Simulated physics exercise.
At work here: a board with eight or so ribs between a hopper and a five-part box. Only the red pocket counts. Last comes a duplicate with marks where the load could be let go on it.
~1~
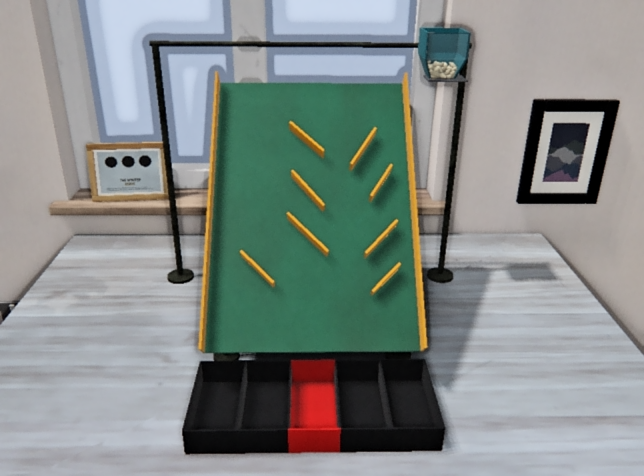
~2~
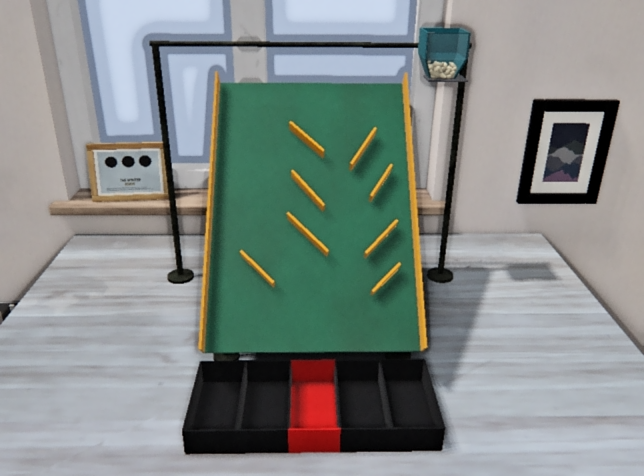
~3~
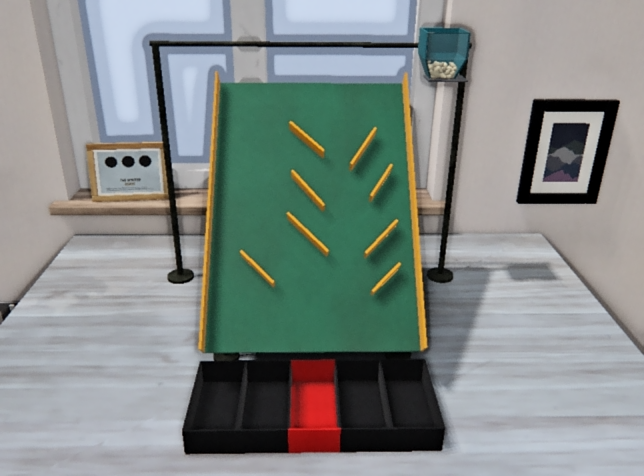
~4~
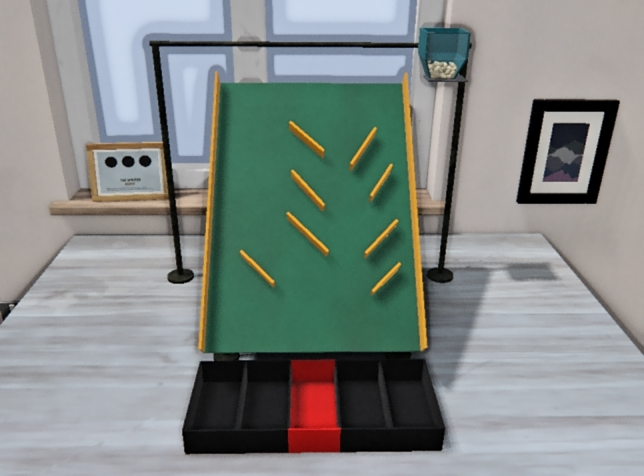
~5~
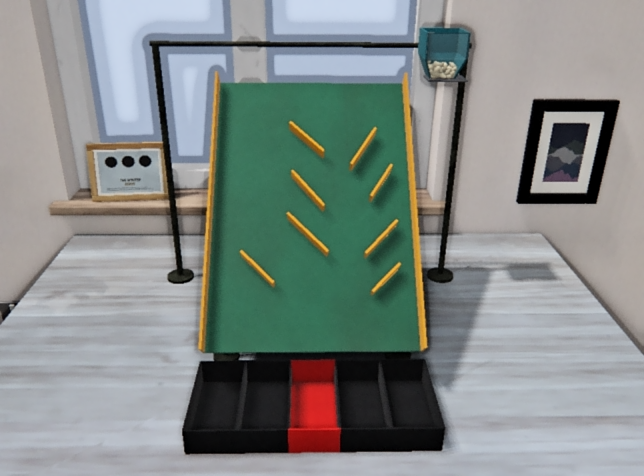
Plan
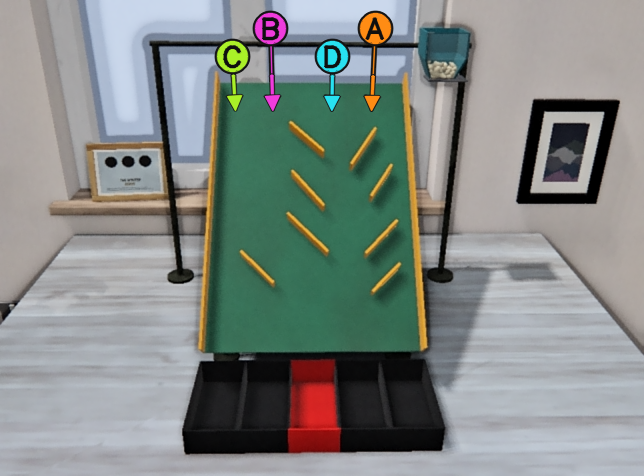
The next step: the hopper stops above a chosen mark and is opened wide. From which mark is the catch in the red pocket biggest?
I would pick mark B.
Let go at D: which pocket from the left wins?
The fourth from the left.
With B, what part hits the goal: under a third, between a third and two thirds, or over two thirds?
Mark B gives between a third and two thirds.
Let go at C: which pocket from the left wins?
The first from the left.
On the marked copy, mark A meets the board at (371, 105); mark B meets the board at (272, 105); mark C meets the board at (235, 104); mark D meets the board at (331, 105).
Choosing A, about a quarter in the red pocket, most in other pockets.
Choosing B, about half in the red pocket, about a third in other pockets.
Choosing C, about a quarter in the red pocket, about two thirds in other pockets.
Choosing D, about a quarter in the red pocket, most in other pockets, a stray few outside the box.
